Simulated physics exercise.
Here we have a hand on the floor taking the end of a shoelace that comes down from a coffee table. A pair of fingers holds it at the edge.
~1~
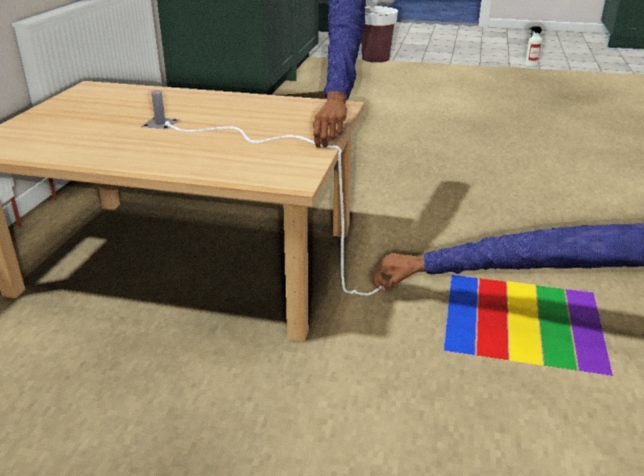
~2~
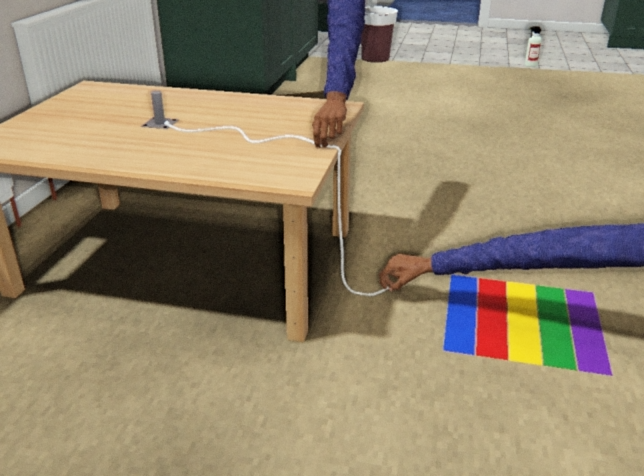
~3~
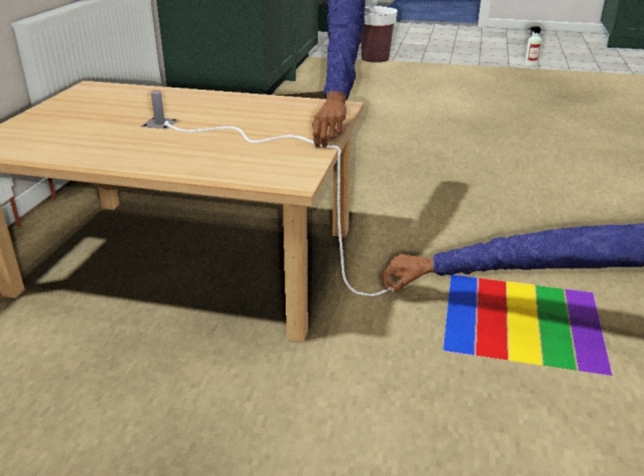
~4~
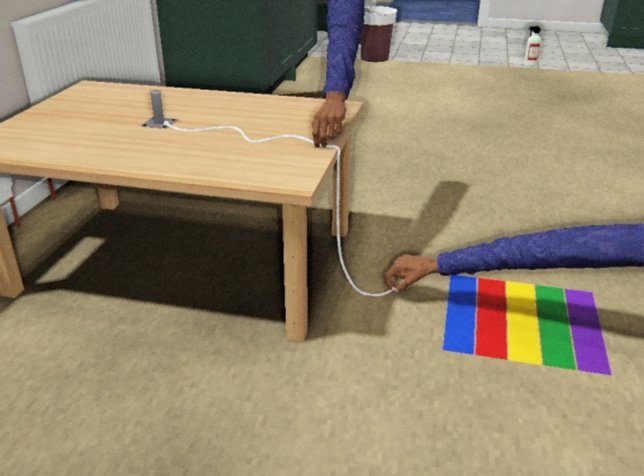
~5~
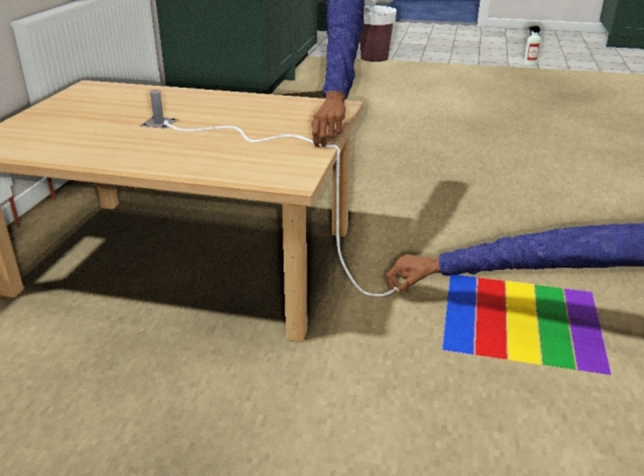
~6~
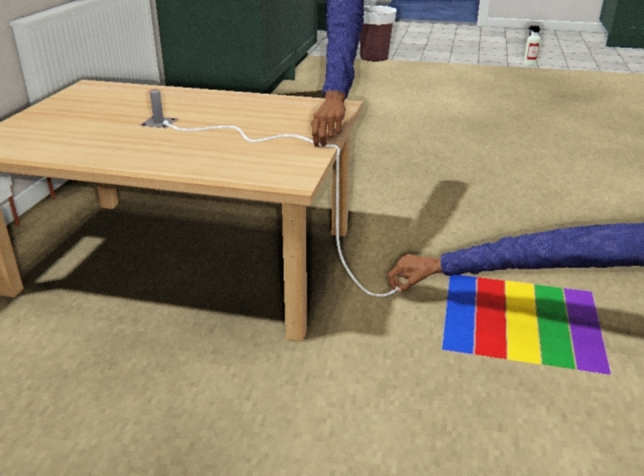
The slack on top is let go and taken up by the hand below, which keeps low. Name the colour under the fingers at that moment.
Yellow.
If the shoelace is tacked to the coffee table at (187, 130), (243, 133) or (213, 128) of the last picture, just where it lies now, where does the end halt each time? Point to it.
Approximately (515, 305), (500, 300) and (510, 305), respectively.
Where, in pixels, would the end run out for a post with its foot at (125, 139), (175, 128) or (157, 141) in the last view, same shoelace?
Around (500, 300), then (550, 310), then (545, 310).
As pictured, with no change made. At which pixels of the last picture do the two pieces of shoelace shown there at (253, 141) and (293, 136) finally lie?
About (280, 138), and the other about (321, 144).
Early on, end near (457, 296); over blue.
Midway, end near (496, 301); over red.
At the end of the slack, end near (520, 304); over yellow. It halts on the yellow strip.
